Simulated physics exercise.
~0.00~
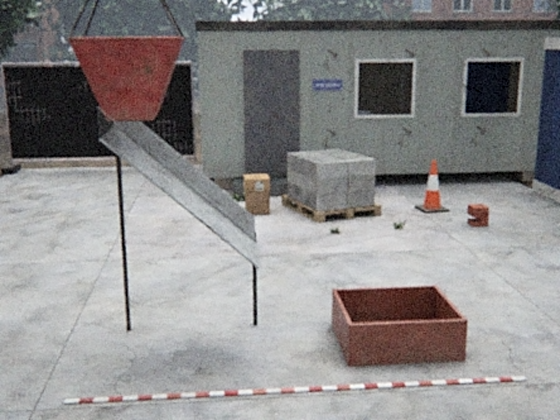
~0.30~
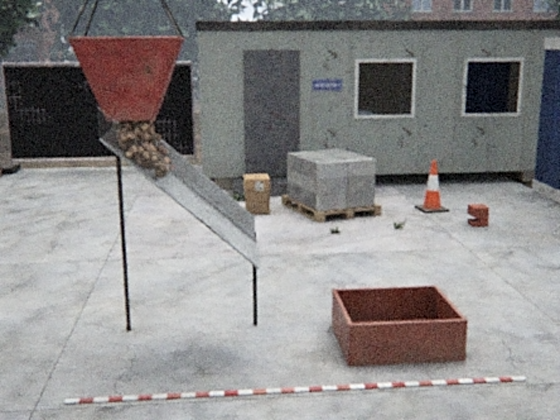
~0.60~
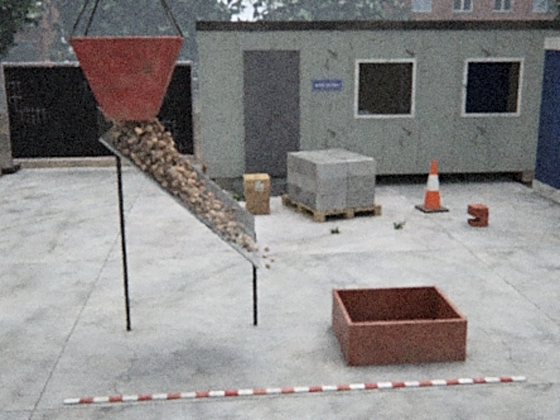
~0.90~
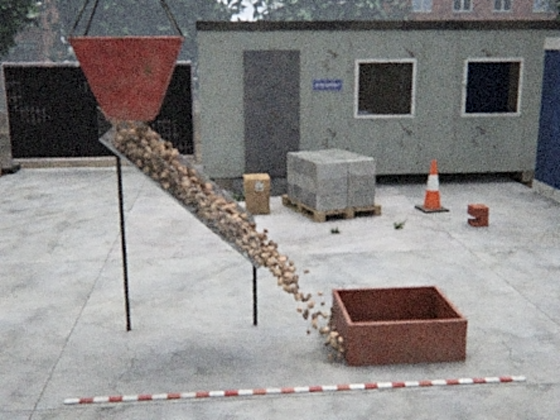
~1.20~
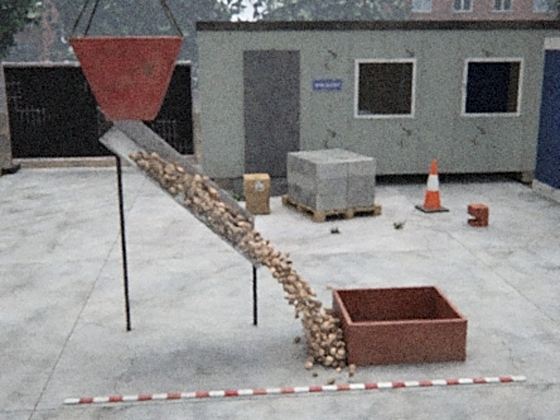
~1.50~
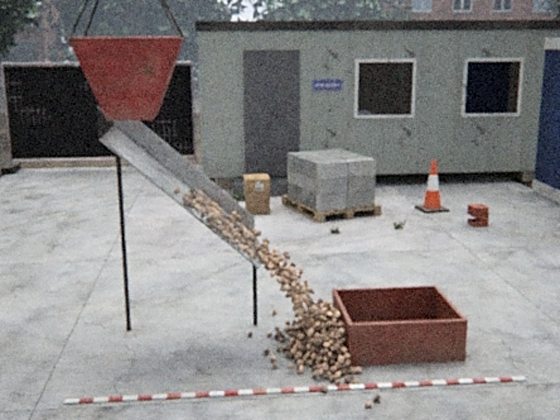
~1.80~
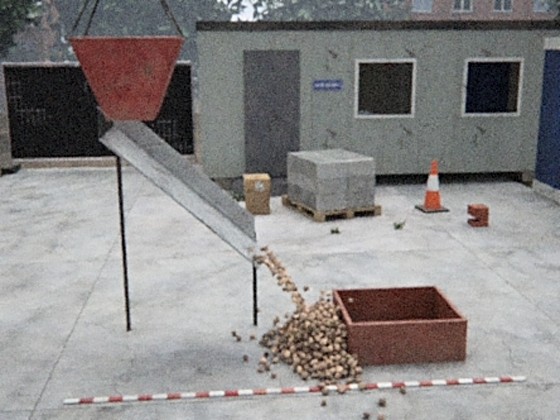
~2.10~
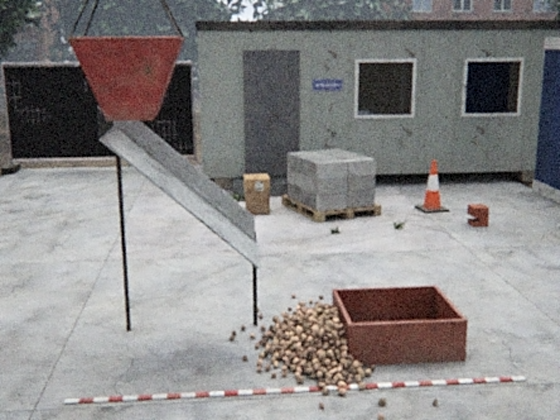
Brown stones pouring from a red skip, sliding down a steel chute and piling up left of an empty reddish bin.
